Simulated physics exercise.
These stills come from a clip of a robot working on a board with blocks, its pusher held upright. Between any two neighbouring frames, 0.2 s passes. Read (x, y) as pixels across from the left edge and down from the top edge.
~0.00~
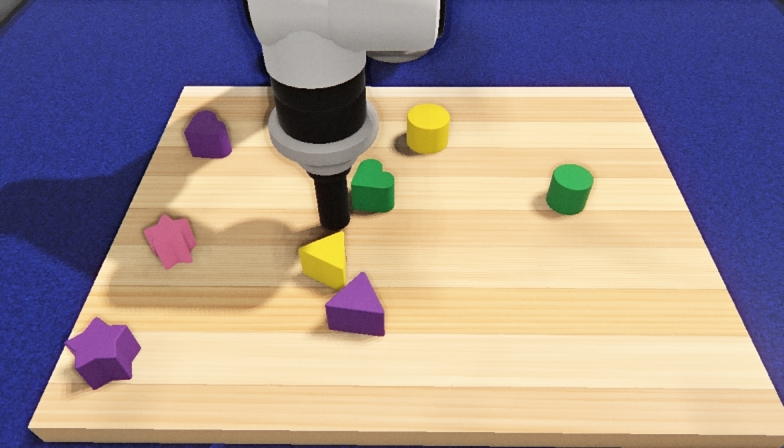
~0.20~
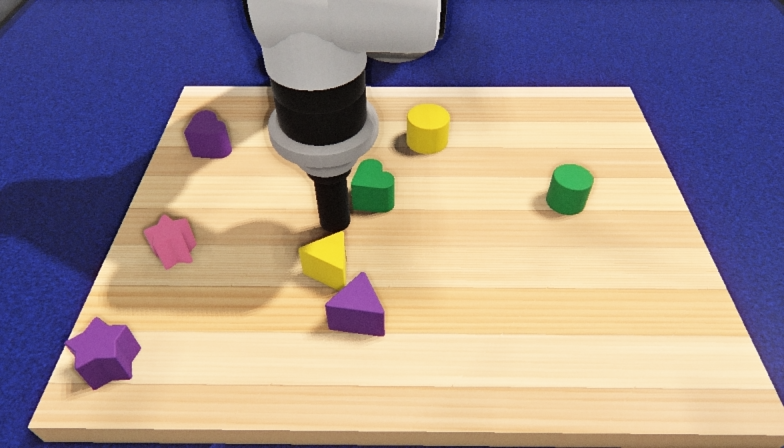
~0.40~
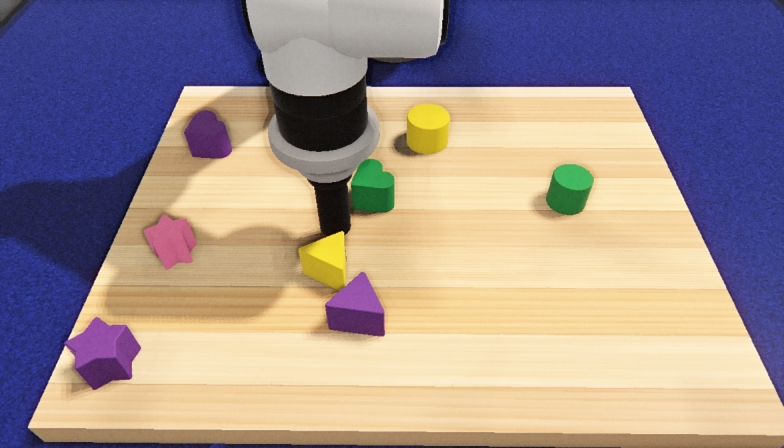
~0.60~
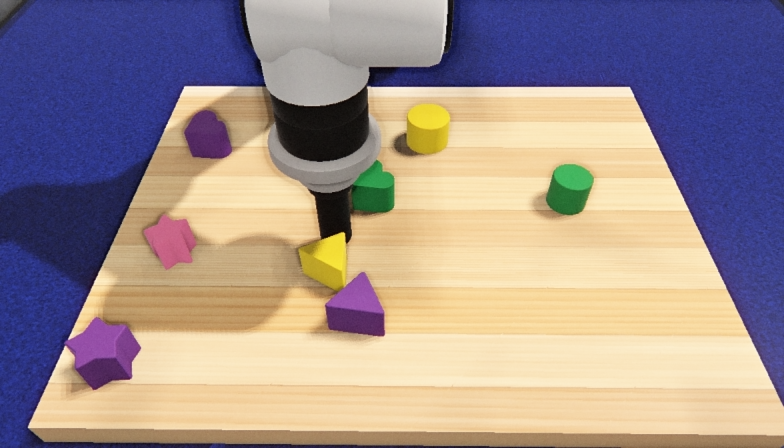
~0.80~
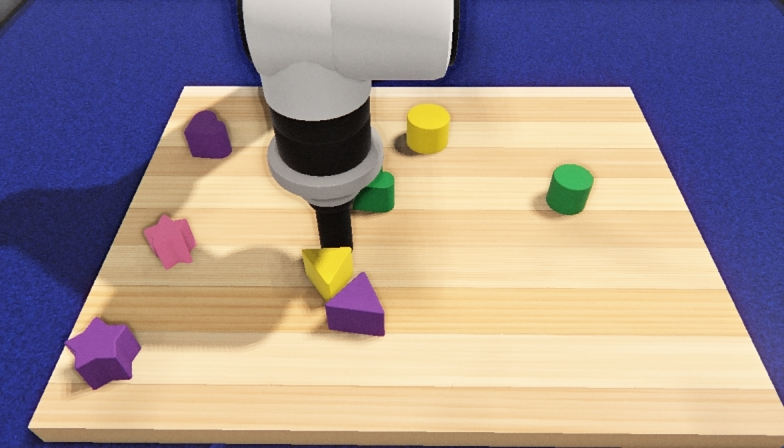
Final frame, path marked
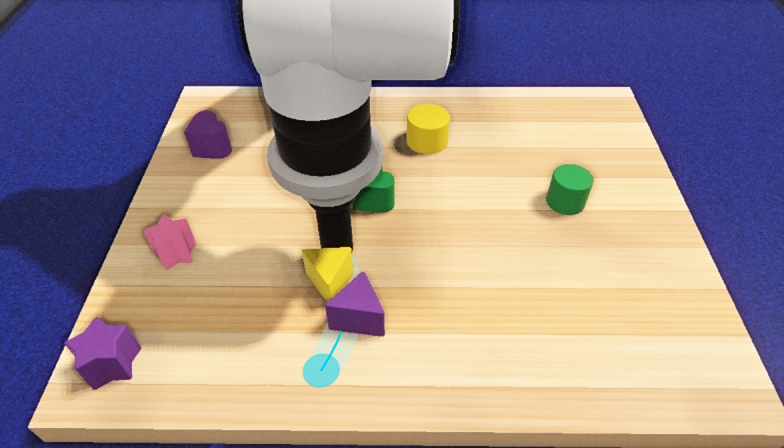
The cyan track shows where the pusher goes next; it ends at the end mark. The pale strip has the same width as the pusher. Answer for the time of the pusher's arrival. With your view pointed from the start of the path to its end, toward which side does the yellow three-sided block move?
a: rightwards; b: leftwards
That would be a.
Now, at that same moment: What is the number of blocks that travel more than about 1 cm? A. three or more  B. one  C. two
Answer: C.
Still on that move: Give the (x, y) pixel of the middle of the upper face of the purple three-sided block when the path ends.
Pixel (371, 328).
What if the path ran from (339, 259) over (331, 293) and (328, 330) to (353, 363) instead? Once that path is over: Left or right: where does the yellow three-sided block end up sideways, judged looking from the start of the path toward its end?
So, looking from the first point of the path to the last, the yellow three-sided block moves rightwards.
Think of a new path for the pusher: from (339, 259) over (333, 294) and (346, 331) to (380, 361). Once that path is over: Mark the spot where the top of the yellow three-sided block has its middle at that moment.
My estimate: (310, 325).
The drawn path runs from (339, 259) by way of (347, 292) and (342, 330) to (321, 370).
What follows on the original path. One third of the way, pusher at (346, 283); yellow three-sided block at (319, 292), turned 20° clockwise; purple three-sided block at (358, 300).
Two thirds of the way, pusher at (340, 322); yellow three-sided block at (304, 320), turned 70° clockwise; purple three-sided block at (370, 324).
At the end, pusher at (319, 361); yellow three-sided block at (282, 338), turned 110° clockwise; purple three-sided block at (371, 328), turned 15° anticlockwise; green heart not moved.
